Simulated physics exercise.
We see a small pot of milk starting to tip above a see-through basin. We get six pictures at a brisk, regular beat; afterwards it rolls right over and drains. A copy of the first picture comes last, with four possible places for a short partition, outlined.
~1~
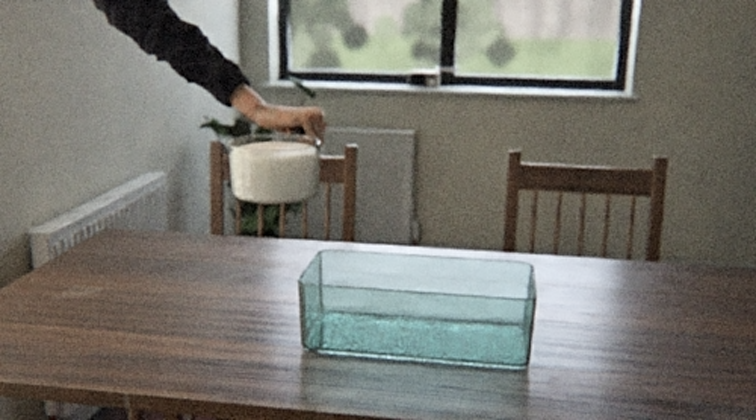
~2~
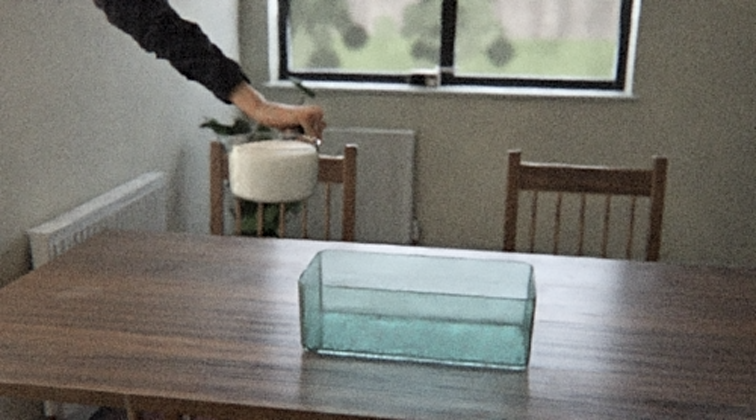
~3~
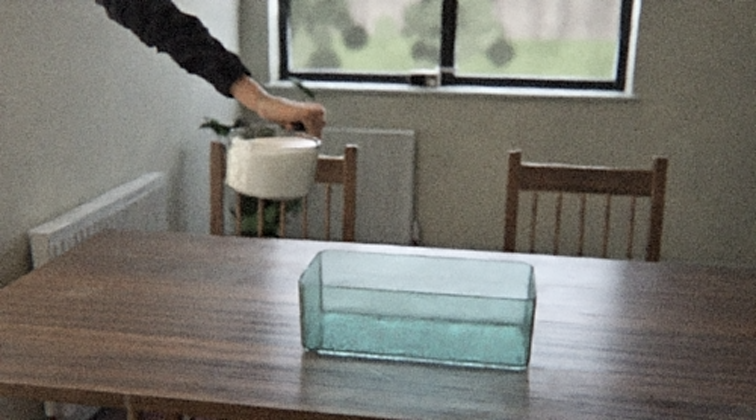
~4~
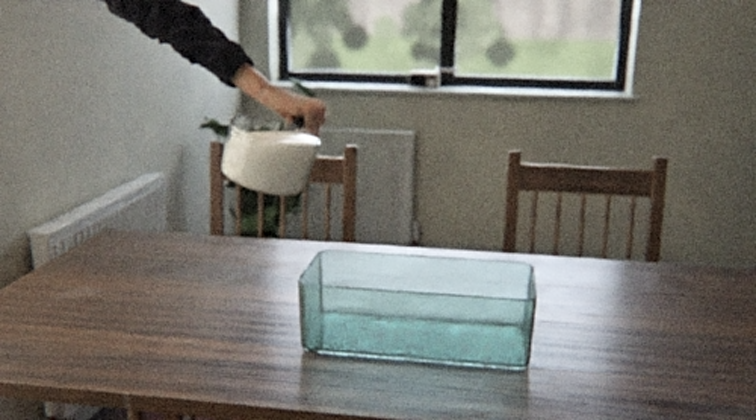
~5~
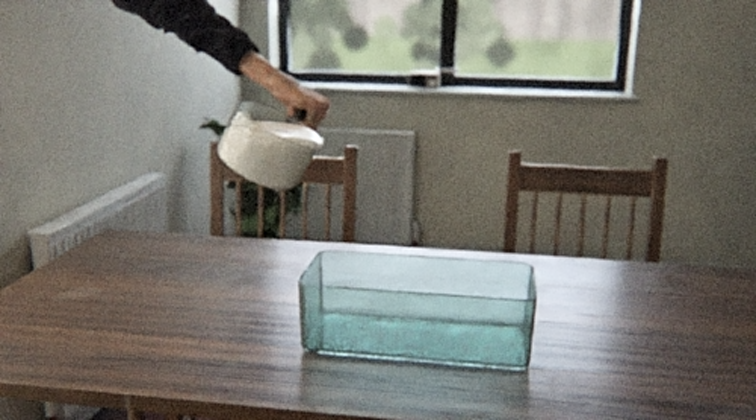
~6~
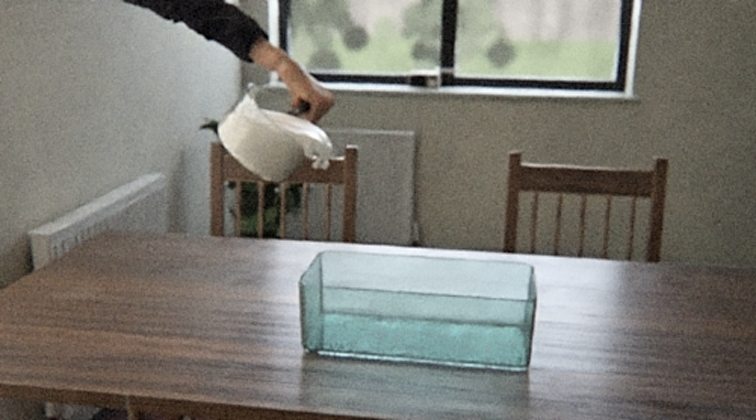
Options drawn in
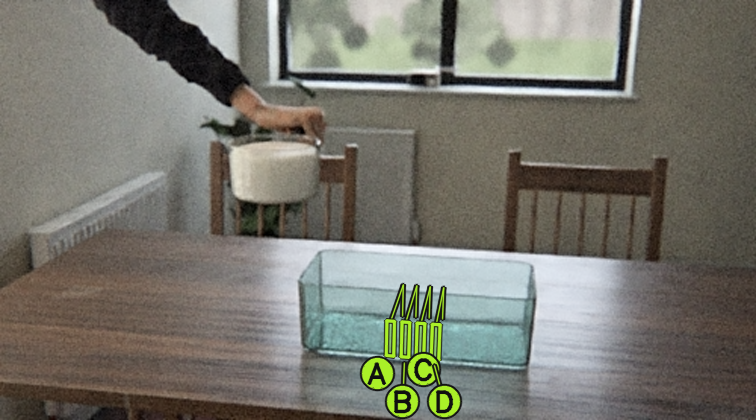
At a wooden dining table, a hand tilting a small pot rightward above a see-through basin, milk starting over its lip.
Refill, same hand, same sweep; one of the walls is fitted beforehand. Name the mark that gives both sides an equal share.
The answer is slot B.
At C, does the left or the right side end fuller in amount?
The left one.
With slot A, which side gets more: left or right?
The right one.
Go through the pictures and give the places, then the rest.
Upright, lip at (317, 143); basin from (301, 347) to (530, 366); nothing has left yet.
Upright, lip at (317, 144); nothing has left yet.
Tipped about 7°, lip at (317, 144); nothing has left yet.
Tipped about 16°, lip at (317, 144); milk is over the lip, down to (317, 144).
Tipped about 28°, lip at (317, 144); milk is over the lip, down to (317, 144).
Tipped about 41°, lip at (317, 145); milk is over the lip, down to (325, 166).
On the marked copy, A at (389, 361); B at (404, 362); C at (419, 364); D at (434, 365).
Choosing A, about 25 % ends left of the wall and 70 % right of it; 5 % is lost outside.
Choosing B, about 47 % ends left of the wall and 48 % right of it; 5 % is lost outside.
Choosing C, about 77 % ends left of the wall and 16 % right of it; 7 % is lost outside.
Choosing D, about 82 % ends left of the wall and 4 % right of it; 14 % is lost outside.
